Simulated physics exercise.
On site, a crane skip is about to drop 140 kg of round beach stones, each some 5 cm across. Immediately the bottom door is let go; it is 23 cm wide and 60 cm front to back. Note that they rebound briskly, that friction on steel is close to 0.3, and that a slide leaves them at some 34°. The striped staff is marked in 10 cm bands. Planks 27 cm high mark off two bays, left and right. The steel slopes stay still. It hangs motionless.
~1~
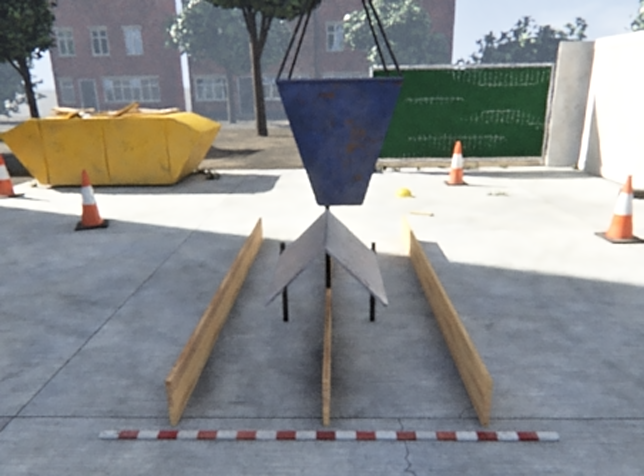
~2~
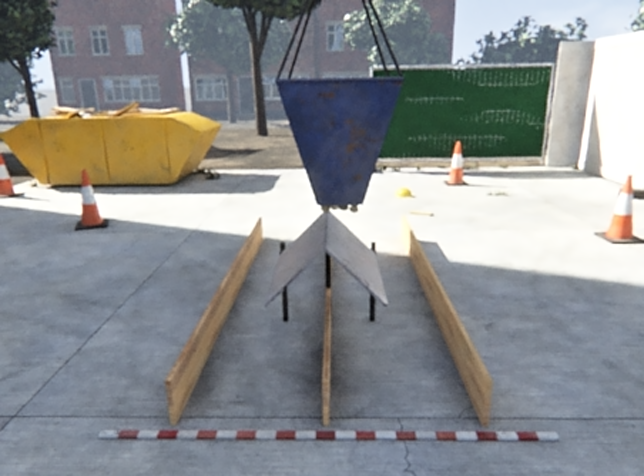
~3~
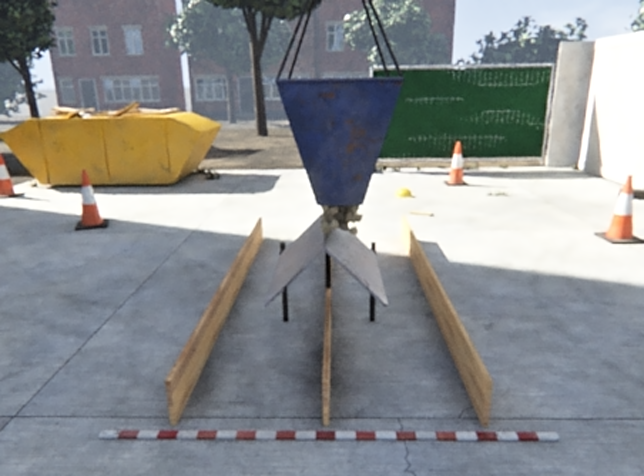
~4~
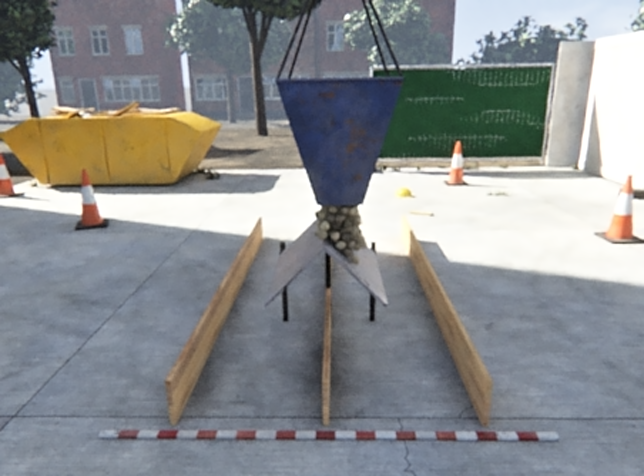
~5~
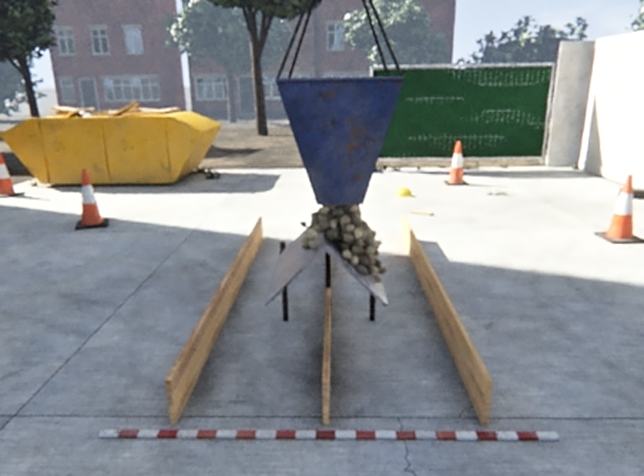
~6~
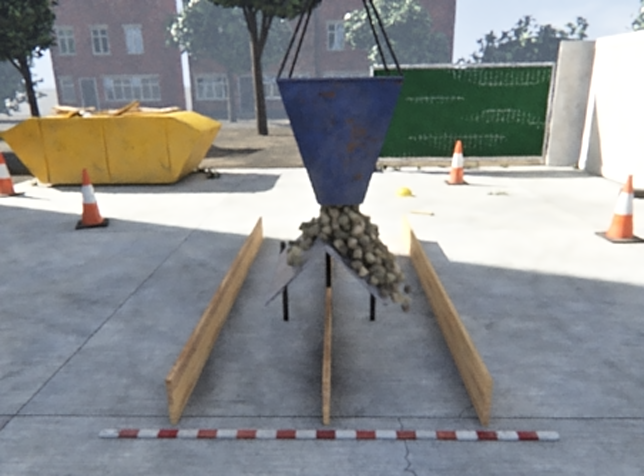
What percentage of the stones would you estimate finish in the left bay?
12 %.
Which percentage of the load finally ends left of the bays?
About 0 per cent.
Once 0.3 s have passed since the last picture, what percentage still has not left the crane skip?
I'd say some 0 per cent is still inside.
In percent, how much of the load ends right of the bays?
Approximately 0 in a hundred, give or take.
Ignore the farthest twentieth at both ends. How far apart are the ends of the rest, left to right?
Spread, left to right, approx 150 cm.
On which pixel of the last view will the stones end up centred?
I'd say close to pixel (421, 352).
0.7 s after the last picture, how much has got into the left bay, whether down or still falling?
10 %.
Then, 0.3 s after the last picture, 2 % in the crane skip, 40 % on the steel, 6 % falling or lying in the left bay, 52 % falling or lying in the right bay; the stones farthest right are at (448, 345).
Then, 0.7 s after the last picture, 0 % in the crane skip, 2 % on the steel, 11 % falling or lying in the left bay, 87 % falling or lying in the right bay; the stones farthest right are at (459, 351).
Then, 1.3 s after the last picture, 0 % in the crane skip, 12 % falling or lying in the left bay, 88 % falling or lying in the right bay; the stones farthest right are at (454, 351).
Then, 2.2 s after the last picture, 0 % in the crane skip, 12 % falling or lying in the left bay, 88 % falling or lying in the right bay; the stones farthest right are at (452, 349).
Then, 4.1 s after the last picture, 0 % in the crane skip, 12 % in the left bay, 88 % in the right bay; the stones farthest right are at (452, 349).
